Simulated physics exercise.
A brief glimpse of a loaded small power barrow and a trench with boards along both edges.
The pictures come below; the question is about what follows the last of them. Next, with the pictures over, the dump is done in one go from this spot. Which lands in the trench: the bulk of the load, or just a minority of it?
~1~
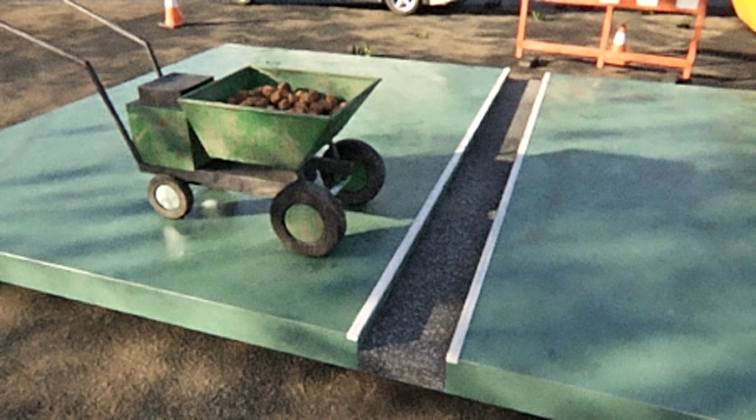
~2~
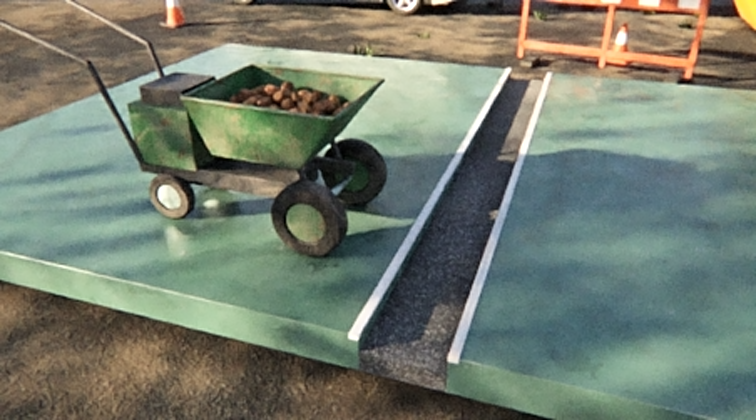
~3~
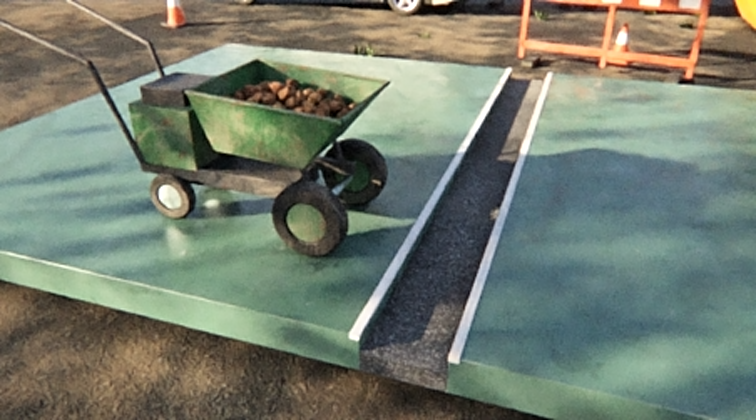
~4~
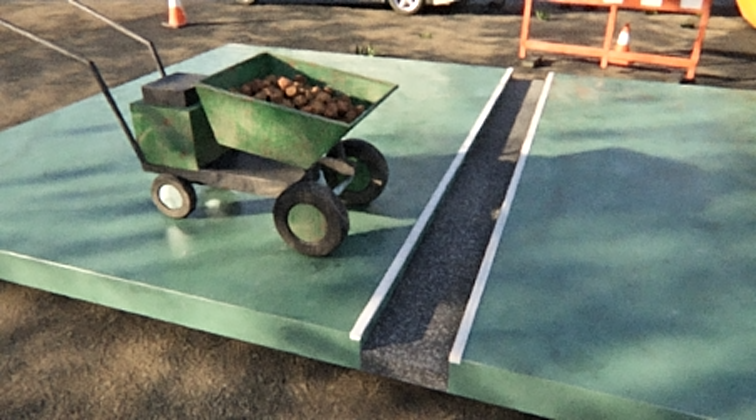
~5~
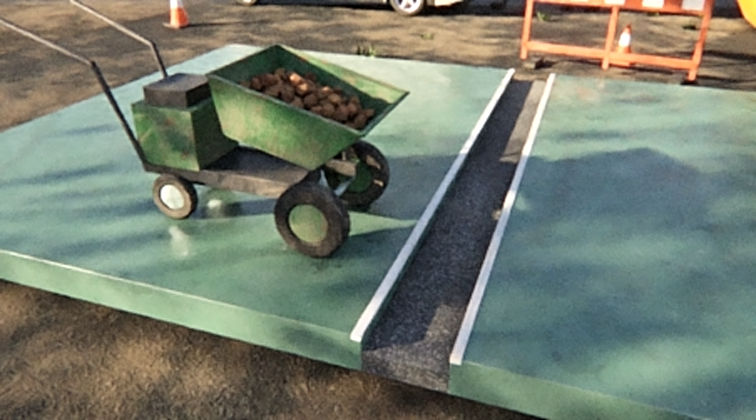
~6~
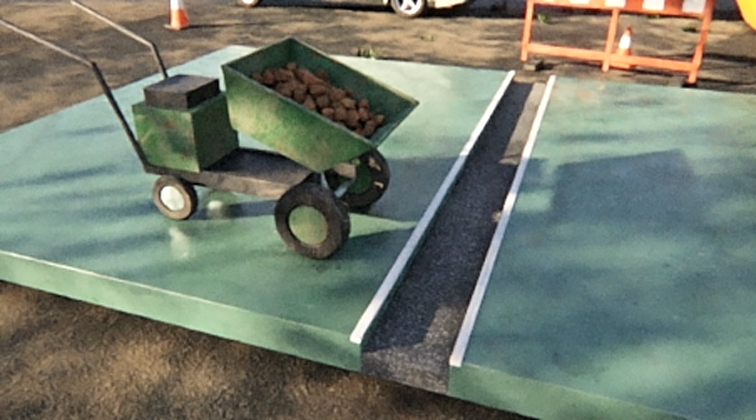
The share in the trench is above half.
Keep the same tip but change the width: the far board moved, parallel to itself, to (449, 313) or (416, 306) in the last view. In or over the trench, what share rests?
I'd put it near 50 in a hundred, then near 0 in a hundred.
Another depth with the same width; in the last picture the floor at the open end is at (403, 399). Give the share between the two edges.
Close to 90 per cent, I reckon.
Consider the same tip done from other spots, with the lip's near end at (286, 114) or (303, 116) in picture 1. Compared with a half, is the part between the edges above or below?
Try 1 - the lion's share; try 2 - the lion's share.
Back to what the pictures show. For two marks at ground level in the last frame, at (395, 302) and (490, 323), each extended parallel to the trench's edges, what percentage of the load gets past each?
Respectively 90 and 10 percent.
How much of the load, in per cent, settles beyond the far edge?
I'd put it at around 20 percent.
Just after the last frame, skip tipped steeply; every one in the skip.
A moment on, skip tipped right over; the larger part in the skip; roughly a quarter in or heaped over the trench; just a few beyond it; just a few falling.
Further on, skip tipped right over; roughly a quarter in the skip; roughly two thirds in or heaped over the trench; about a tenth beyond it.
When it is over, skip tipped right over; about a tenth in the skip; roughly two thirds in or heaped over the trench; roughly a quarter beyond it.
